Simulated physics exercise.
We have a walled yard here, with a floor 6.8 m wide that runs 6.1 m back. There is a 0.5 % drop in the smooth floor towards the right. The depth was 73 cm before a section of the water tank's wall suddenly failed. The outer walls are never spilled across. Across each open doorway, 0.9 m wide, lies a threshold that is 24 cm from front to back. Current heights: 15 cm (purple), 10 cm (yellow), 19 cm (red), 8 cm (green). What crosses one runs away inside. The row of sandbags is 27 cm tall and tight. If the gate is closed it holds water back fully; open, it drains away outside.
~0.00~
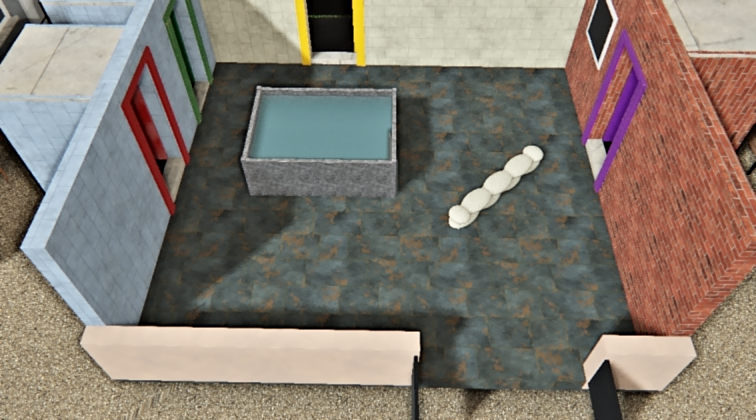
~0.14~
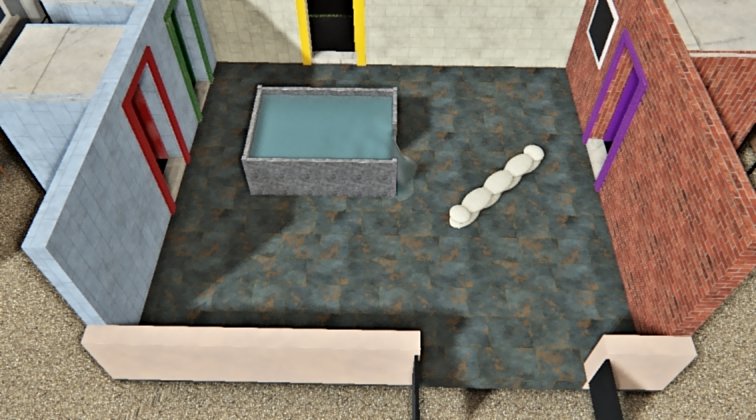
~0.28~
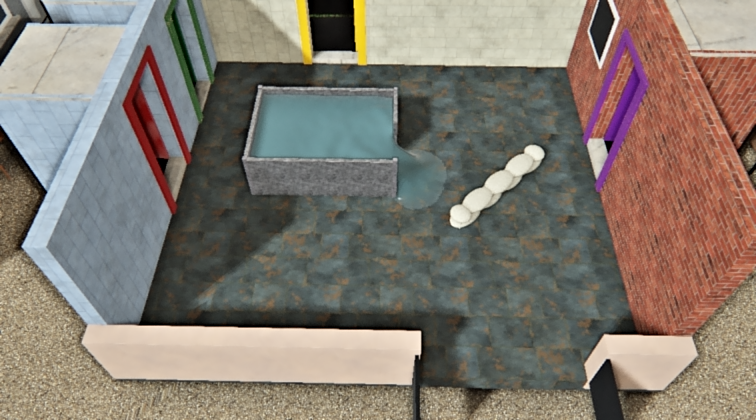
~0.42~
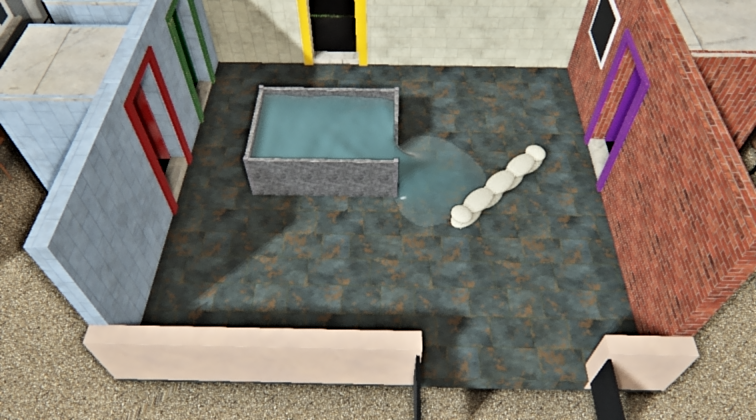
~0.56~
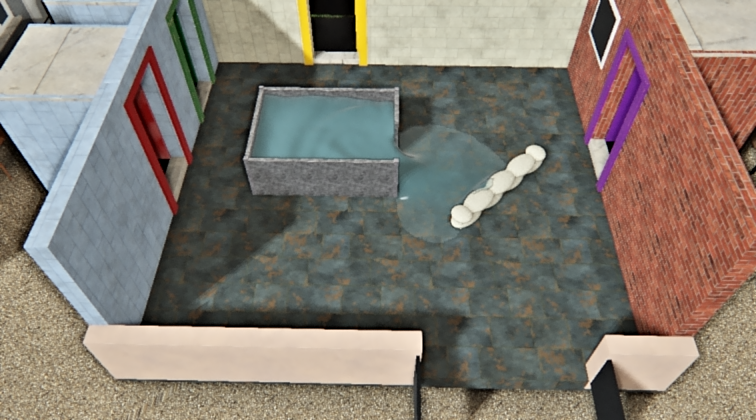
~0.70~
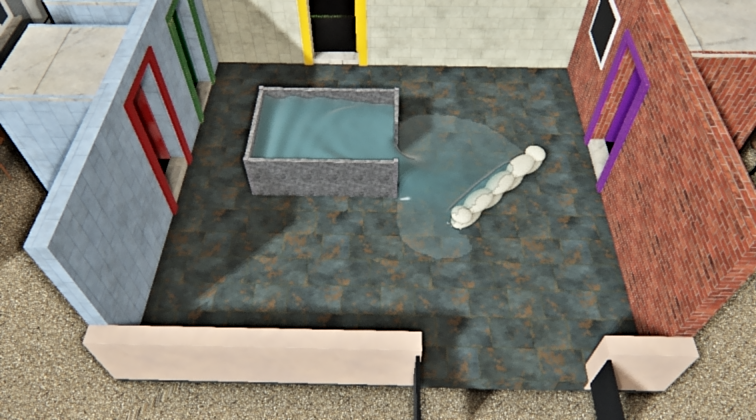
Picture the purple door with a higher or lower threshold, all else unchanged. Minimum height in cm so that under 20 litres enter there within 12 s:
6.5 cm.
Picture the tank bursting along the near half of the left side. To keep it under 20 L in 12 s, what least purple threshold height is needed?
Then the minimum is about 7.0 cm.
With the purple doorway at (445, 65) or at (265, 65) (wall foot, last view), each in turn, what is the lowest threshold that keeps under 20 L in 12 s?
7.5 and 7.0 cm.
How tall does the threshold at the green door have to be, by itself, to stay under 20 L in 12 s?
Door green, min height approx. 9.0 cm.
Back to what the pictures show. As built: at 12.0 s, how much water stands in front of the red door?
Some 4.0 centimetres.
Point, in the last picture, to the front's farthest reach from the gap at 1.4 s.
I'd put the front's tip around (570, 104).
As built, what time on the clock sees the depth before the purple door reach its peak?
The level tops out near 5.0 seconds.
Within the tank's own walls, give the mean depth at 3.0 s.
Some 36 cm.
After 1.4 s water covers 20 % of the floor, deepest (43 cm) near (471, 201); it has not reached the purple door.
After 3.0 s water covers 35 % of the floor, deepest (36 cm) near (553, 72); 5 cm at the purple door, 0 litres in over its 15 cm threshold.
After 12.0 s water covers 95 % of the floor, deepest (9 cm) near (160, 354); 6 cm at the purple door, 0 litres in over its 15 cm threshold.
At the purple door as built, the water arrived by 2.1 s and peaked near 9 cm at 4.8 s.
With a threshold of 5 cm, 38 litres would have come in within the 12 s; with 7 cm, 15 litres. So under 20 litres takes about 6.5 cm.
